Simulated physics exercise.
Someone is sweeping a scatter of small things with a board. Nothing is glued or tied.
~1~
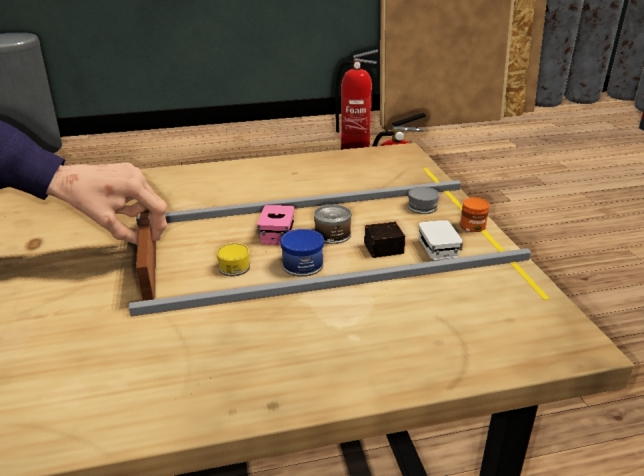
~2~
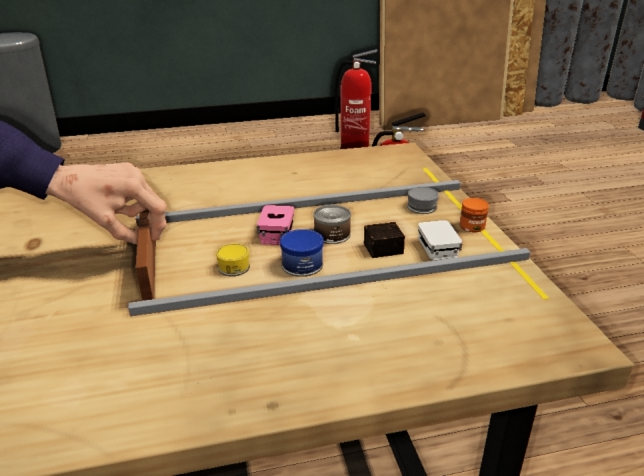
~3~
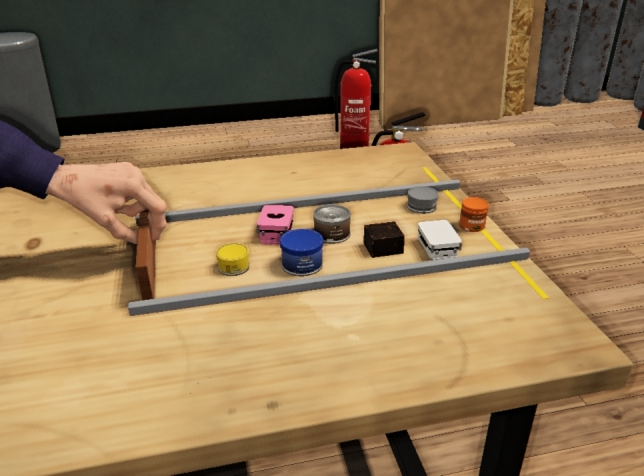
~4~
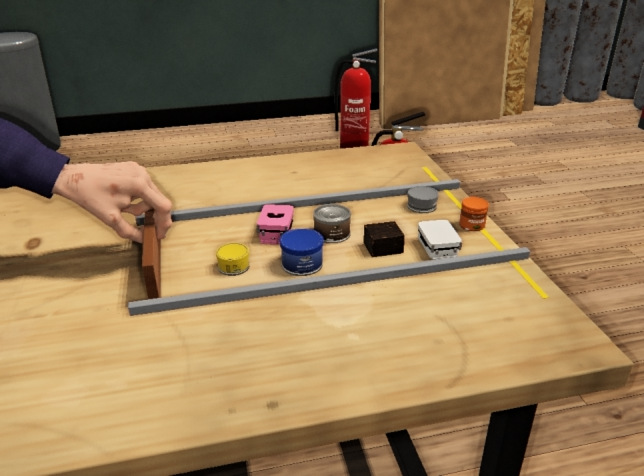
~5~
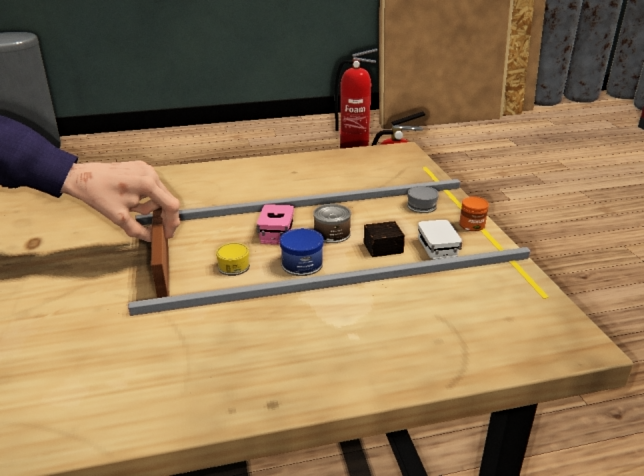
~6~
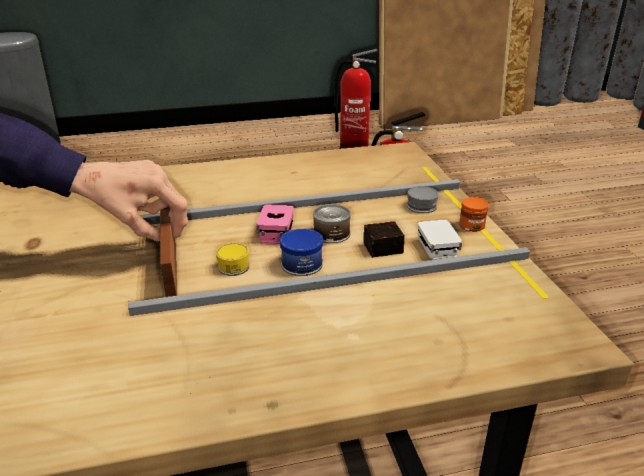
In the video, a hand holds a reddish-brown board upright between two grey rails on a wooden table, then slides it slightly right toward scattered small tins, tubs and blocks, which stay still near a yellow line.
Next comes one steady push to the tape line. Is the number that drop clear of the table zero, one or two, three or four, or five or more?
It is five or more.
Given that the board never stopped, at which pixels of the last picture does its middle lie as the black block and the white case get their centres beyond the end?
Around (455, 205) first and around (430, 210) second.
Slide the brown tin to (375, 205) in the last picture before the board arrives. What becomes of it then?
Note: From that start it slides off.
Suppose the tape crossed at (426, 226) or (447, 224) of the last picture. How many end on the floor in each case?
In that order 0 and 2.
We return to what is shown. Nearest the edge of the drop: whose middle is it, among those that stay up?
The blue tin finishes closest.
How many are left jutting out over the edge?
Number: 3.
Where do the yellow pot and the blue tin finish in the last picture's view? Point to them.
Final positions - yellow pot around (491, 216), blue tin around (518, 232).
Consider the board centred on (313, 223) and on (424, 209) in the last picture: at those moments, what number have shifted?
That makes 4 at the first spot and 8 at the second.
Early on, none off yet; orange tub at rest near (474, 215); grey pot at rest near (422, 200); white case at rest near (438, 241).
A while later, none off yet; orange tub at rest near (474, 215); grey pot at rest near (422, 200); white case travelled a little near (450, 240).
Further along, none off yet; orange tub travelled about its own width near (497, 211); grey pot travelled about its own width near (452, 192); white case travelled well along near (511, 234).
Finally, the number that fall off is five or more; lost, brown tin, black block, white case, grey pot and orange tub.
